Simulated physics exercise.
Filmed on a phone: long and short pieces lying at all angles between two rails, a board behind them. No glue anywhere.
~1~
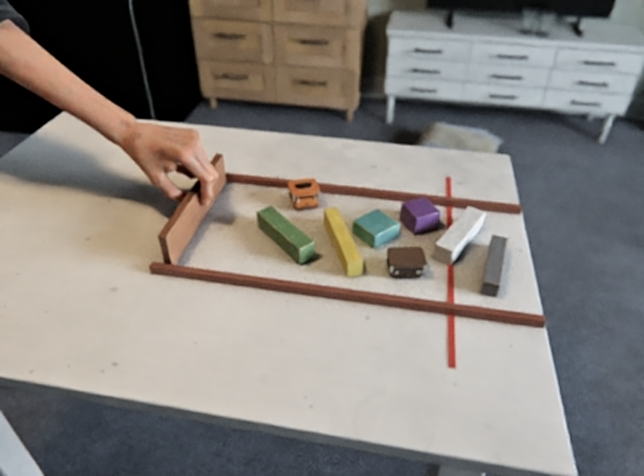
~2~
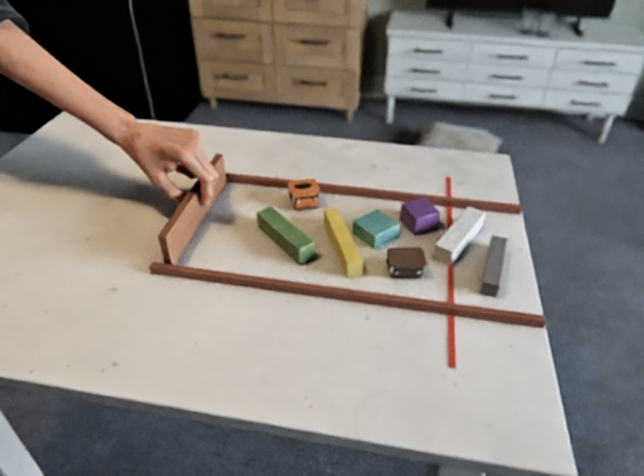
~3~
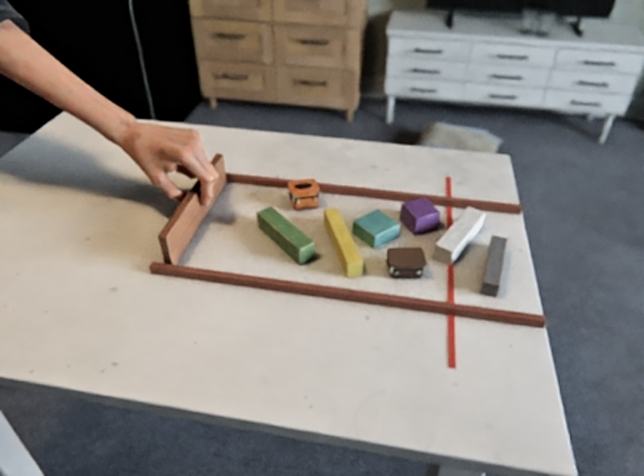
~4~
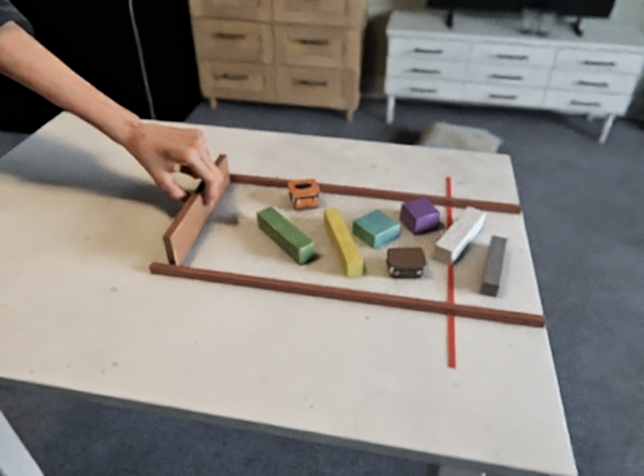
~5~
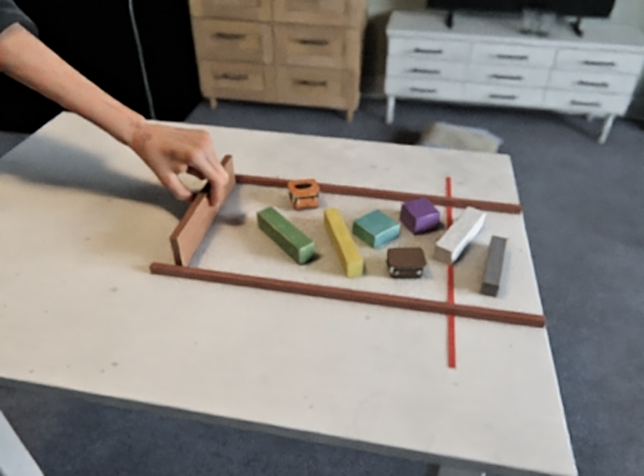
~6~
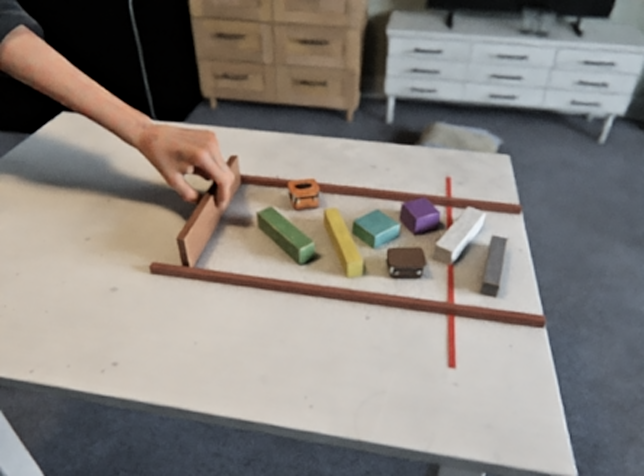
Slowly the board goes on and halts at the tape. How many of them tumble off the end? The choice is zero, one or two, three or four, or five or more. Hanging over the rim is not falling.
Here the number that fall off is one or two.
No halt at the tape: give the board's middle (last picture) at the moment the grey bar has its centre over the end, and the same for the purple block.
At (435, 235) for the grey bar; at (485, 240) for the purple block.
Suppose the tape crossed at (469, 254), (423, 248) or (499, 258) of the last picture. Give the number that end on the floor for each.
In that order 2, 0 and 5.
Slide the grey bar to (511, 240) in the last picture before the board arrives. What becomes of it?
From there it drops off.
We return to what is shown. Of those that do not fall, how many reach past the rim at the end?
Overhanging: 1.
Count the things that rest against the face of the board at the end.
In contact: 2.
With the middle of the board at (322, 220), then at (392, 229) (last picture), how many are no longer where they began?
The counts are 4 and 7.
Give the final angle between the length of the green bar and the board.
Near 0 degrees.
A little later, none off yet; grey bar at rest near (494, 265); white bar at rest near (460, 235); purple block at rest near (419, 216).
When it is over, the number that fall off is one or two; down, grey bar.
